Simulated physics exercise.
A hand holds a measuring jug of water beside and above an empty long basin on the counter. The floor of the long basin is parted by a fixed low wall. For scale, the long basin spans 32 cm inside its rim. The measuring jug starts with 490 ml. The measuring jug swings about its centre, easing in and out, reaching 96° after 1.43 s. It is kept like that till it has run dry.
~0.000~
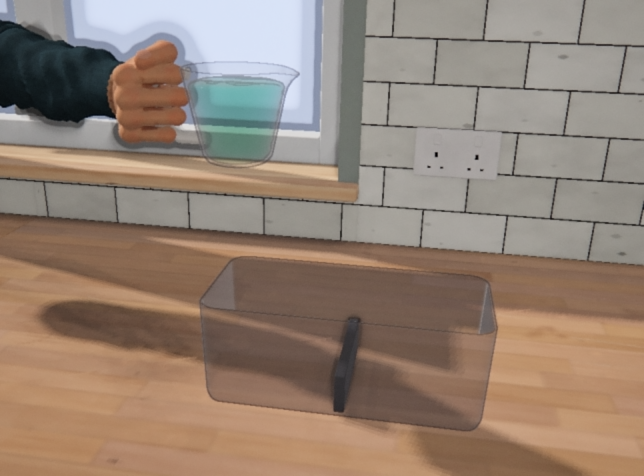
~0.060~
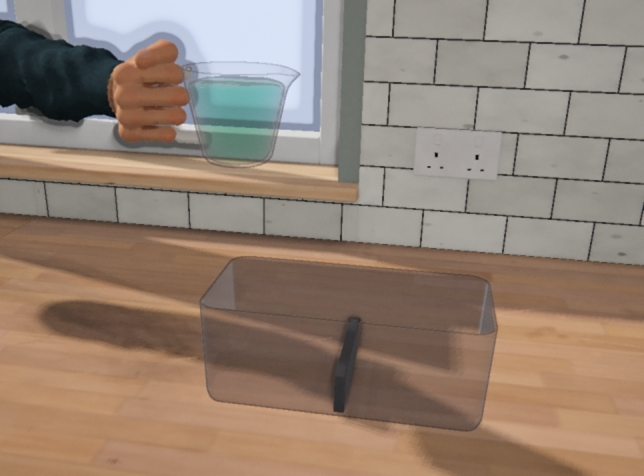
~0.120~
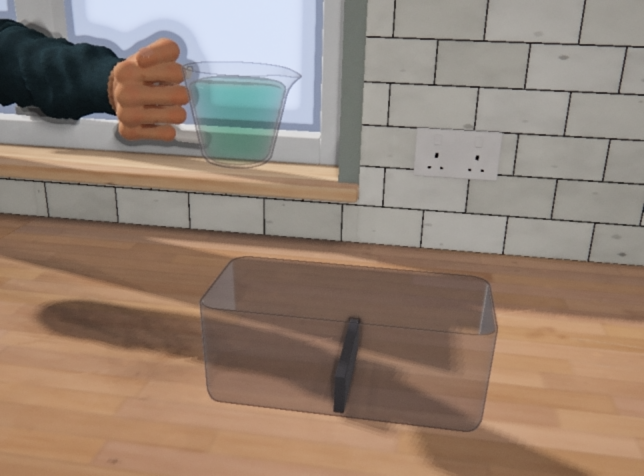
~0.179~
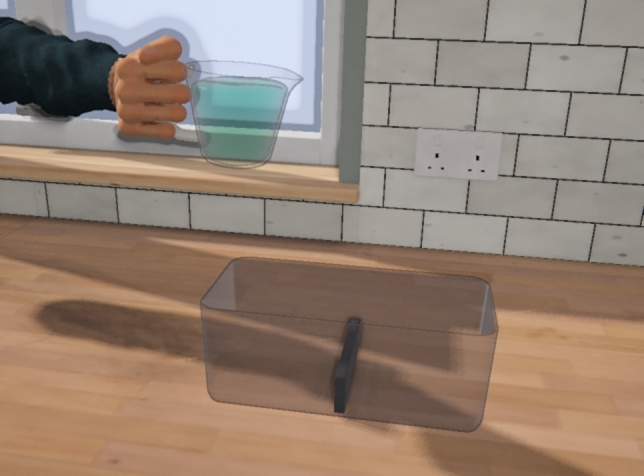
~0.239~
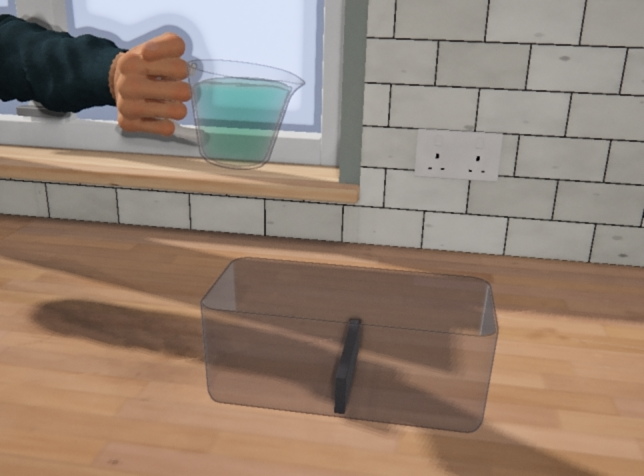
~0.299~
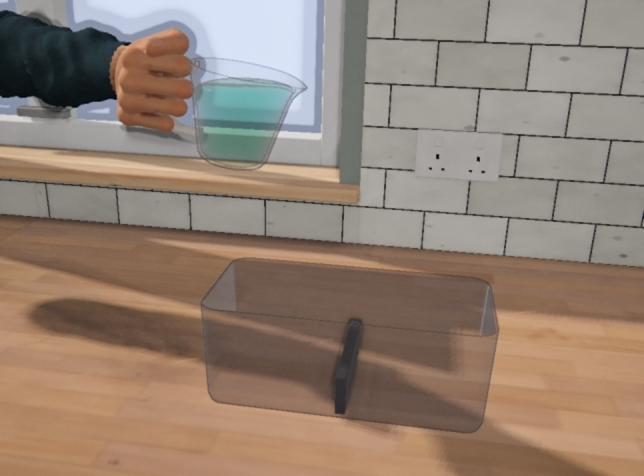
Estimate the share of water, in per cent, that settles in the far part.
The far part has some 80 per cent.
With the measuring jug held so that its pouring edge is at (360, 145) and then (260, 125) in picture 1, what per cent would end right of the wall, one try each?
First 100, then 5 per cent.
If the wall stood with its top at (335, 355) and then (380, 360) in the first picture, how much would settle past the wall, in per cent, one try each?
First 90, then 25 per cent.
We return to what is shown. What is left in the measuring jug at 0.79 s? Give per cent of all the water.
About 72 per cent.
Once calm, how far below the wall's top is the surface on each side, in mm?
Left about 44 mm, right about 28 mm.
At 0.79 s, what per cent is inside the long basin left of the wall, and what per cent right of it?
Near 1 on the left, 6 on the right.
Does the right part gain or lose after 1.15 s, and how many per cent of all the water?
The share moves up, by some 24 per cent.
Then, 0.79 s in, the tilt is 56° and 72 per cent is still to pour, 1 is left of the wall and 6 right of it.
Then, 1.15 s in, the tilt is 87° and 19 per cent is still to pour, 1 is left of the wall and 56 right of it.
Then, 1.52 s in, the tilt is 96° and 1 per cent is still to pour, 16 is left of the wall and 80 right of it.
Then, 1.93 s in, the tilt is 96° and 0 per cent is still to pour, 17 is left of the wall and 80 right of it.
Finally, 17 per cent lies left of the wall, 80 right of it and 2 outside.
